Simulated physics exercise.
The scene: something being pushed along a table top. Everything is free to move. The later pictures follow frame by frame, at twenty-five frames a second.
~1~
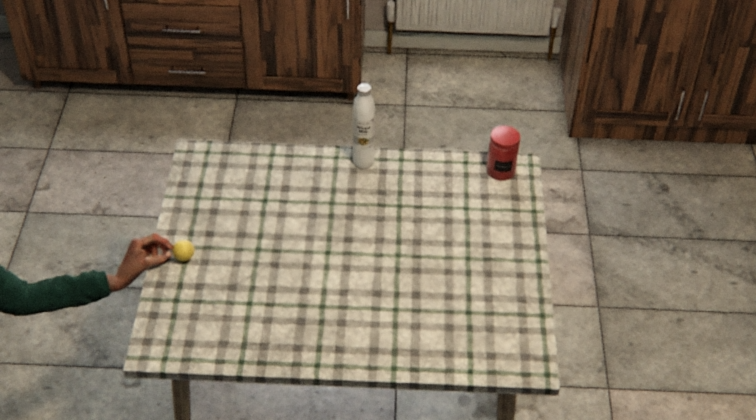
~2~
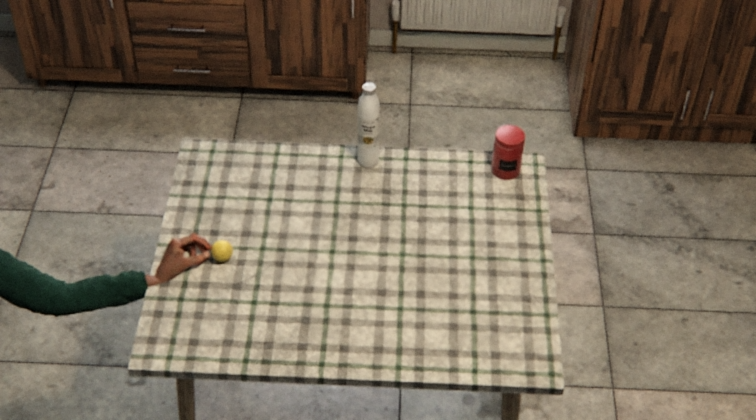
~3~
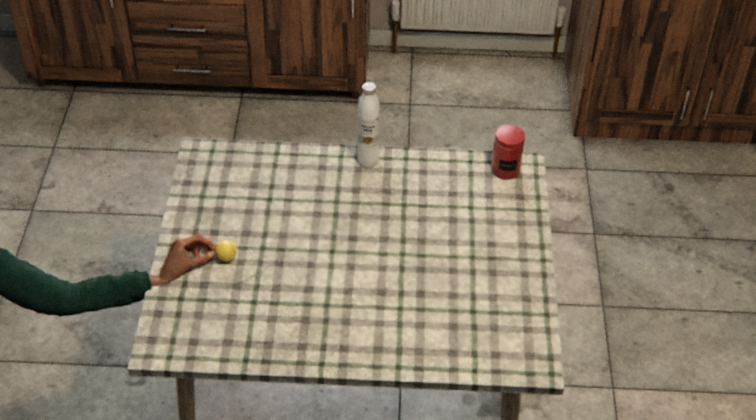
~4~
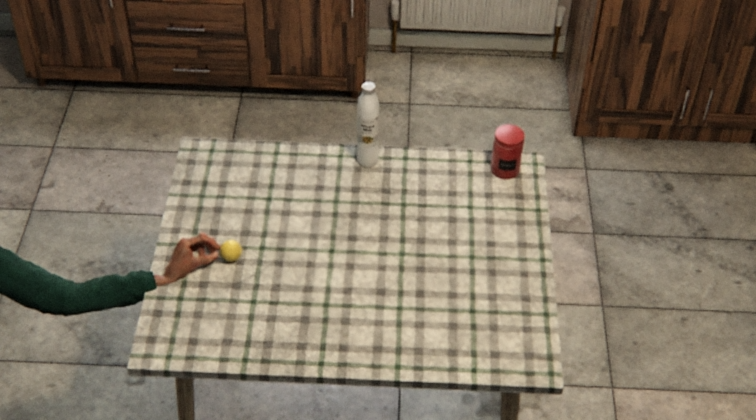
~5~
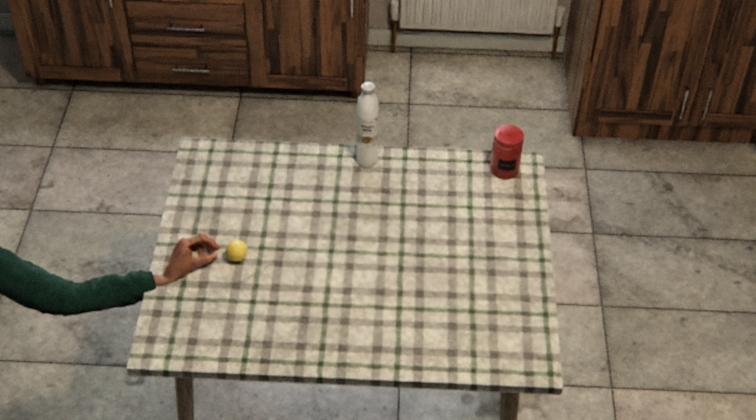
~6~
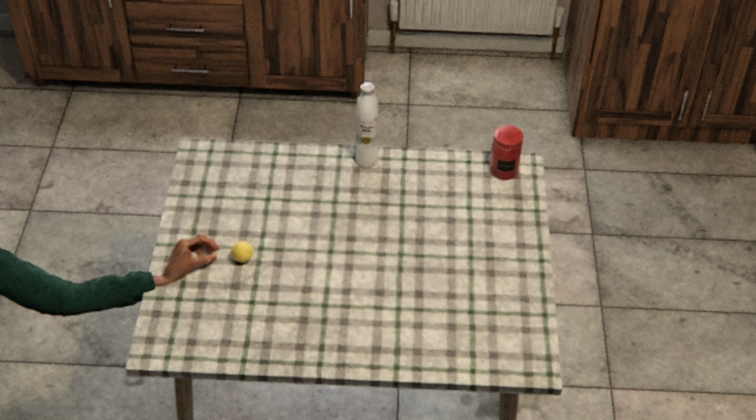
In a kitchen, a hand in a green sleeve pushed a yellow lemon a short way right across a checked tablecloth, then stayed back as the lemon moved slightly farther, clear of the fingers.
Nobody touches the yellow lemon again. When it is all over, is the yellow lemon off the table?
The yellow lemon remains on top.
Then, 0.30 s later than the last frame, yellow lemon moved well along near (282, 254).
Then, 0.60 s later than the last frame, yellow lemon moved well along near (311, 255).
When it is over, moved from the start, yellow lemon. End places, in pixels of the last picture, yellow lemon near (342, 256).
